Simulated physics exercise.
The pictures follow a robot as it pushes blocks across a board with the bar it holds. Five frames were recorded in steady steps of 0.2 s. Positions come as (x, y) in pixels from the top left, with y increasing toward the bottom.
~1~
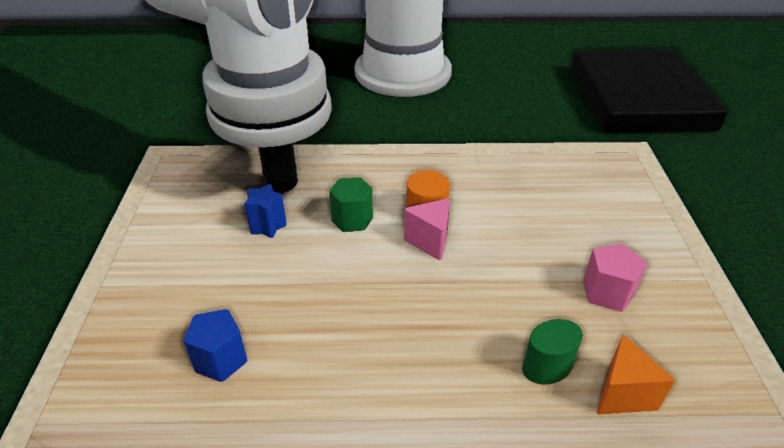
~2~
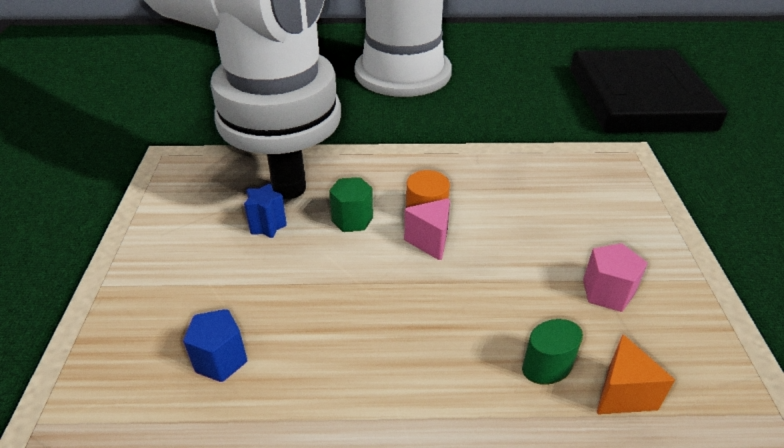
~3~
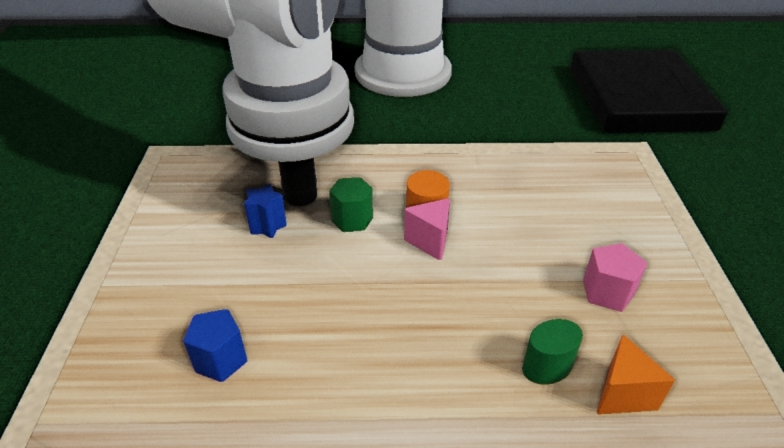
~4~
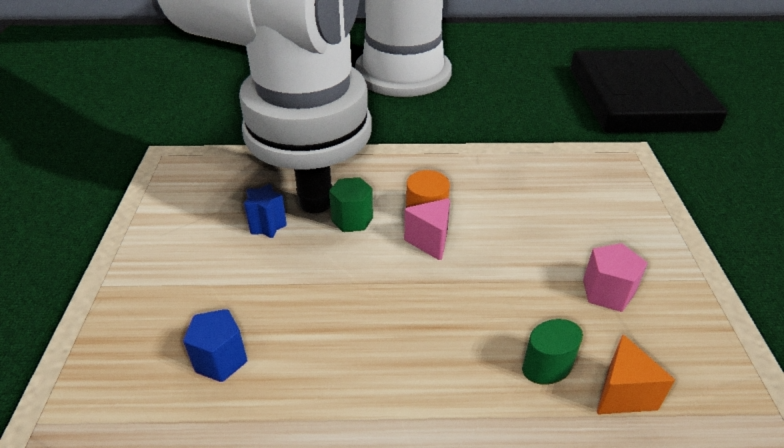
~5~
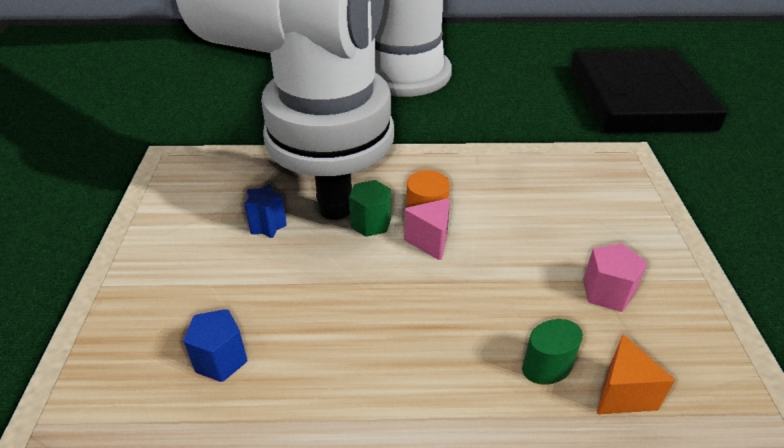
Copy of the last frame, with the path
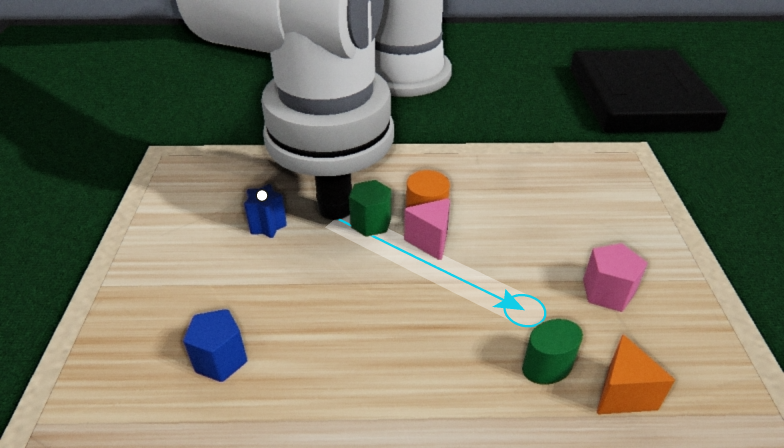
At first, a robot arm's black tip stands beside a blue star-shaped block near the back of a wooden board scattered with colored blocks. The arm moves right through the gap to the green six-sided block, then nudges it slightly right toward the orange cylinder and pink triangular piece, while the other blocks stay still.
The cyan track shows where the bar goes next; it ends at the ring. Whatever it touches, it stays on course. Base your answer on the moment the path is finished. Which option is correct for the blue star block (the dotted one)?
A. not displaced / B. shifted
I choose A.
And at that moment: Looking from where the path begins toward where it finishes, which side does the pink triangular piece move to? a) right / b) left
The answer is b.
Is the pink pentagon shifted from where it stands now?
The answer is no.
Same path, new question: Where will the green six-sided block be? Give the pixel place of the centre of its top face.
If I read the scene right, the answer is (445, 208).
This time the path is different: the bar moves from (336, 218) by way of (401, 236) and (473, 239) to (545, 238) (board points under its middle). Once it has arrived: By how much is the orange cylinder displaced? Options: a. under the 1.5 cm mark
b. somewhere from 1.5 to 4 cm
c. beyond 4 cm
b: Somewhere from 1.5 to 4 cm.
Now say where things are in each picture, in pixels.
Bar tip at (282, 184); block tops, blue star block at (262, 195); green six-sided block at (351, 189); orange cylinder at (428, 183); pink triangular piece at (432, 212); pink pentagon at (619, 261), in the first picture.
Bar at (290, 190); blocks unchanged, in the second picture.
Bar at (301, 197); blocks unchanged, in the third picture.
Bar at (316, 204); blocks unchanged, in the fourth picture.
Bar at (336, 210); blue star block at (262, 195); green six-sided block at (370, 192); orange cylinder at (428, 183); pink triangular piece at (432, 212); pink pentagon at (619, 261), in the fifth picture.
Path on the board, from (336, 218) to (525, 310); the dot is on the blue star block.
The first path, step by step. One third of the way, bar at (393, 238); green six-sided block at (429, 207), turned 40° anticlockwise; orange cylinder at (440, 181); pink triangular piece at (460, 220), turned 35° anticlockwise.
Two thirds of the way, bar at (456, 268); green six-sided block at (445, 208), turned 65° anticlockwise; orange cylinder at (440, 181); pink triangular piece at (487, 221), turned 60° anticlockwise.
At the end, bar at (527, 302); blue star block in place; green six-sided block at (445, 208), turned 65° anticlockwise; orange cylinder at (440, 181); pink triangular piece at (487, 221), turned 60° anticlockwise; pink pentagon in place.
